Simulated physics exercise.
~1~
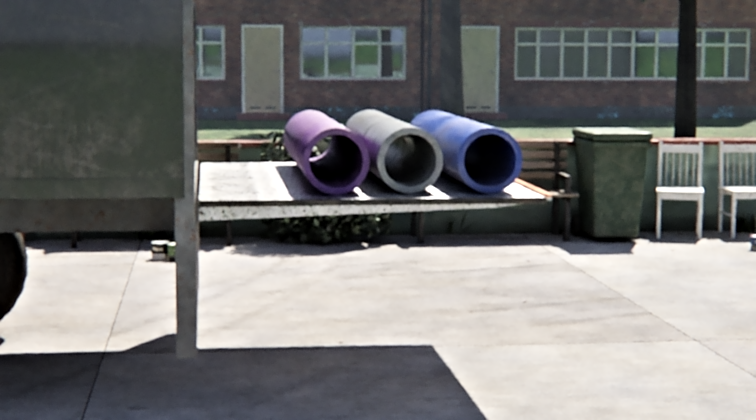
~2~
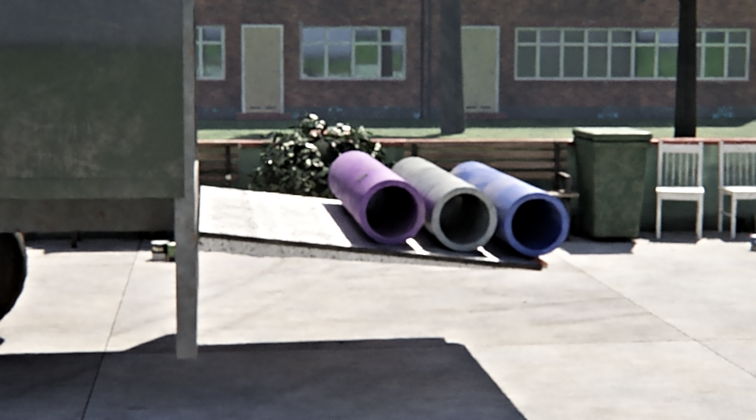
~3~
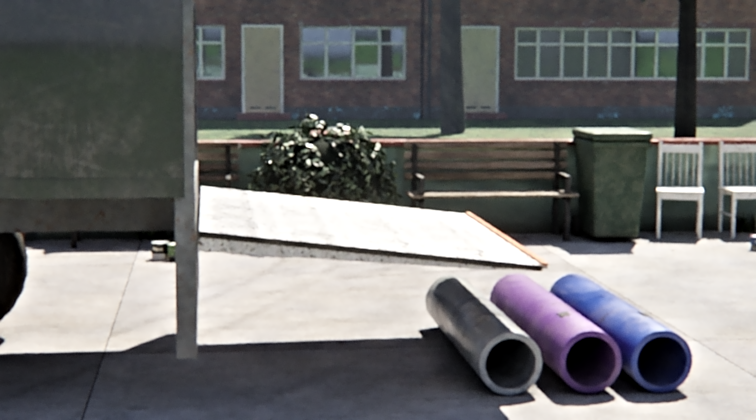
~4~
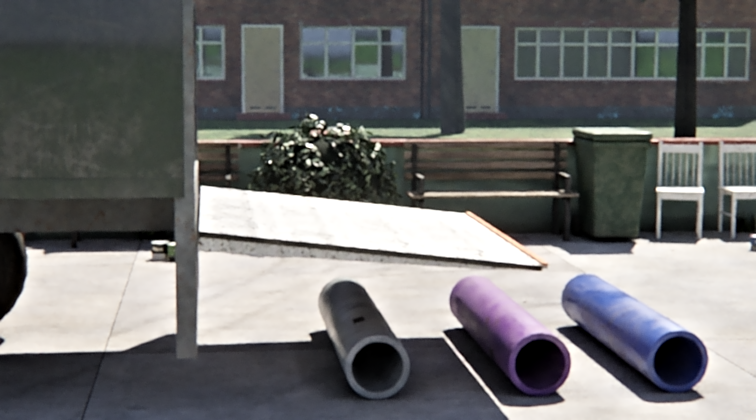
We see purple, grey and blue pipes side by side on a tail-lift plate, which lowers and tilts down to the right as they roll right; all three drop off onto the ground, where the grey and purple ones move left, leaving the pipes spread apart.
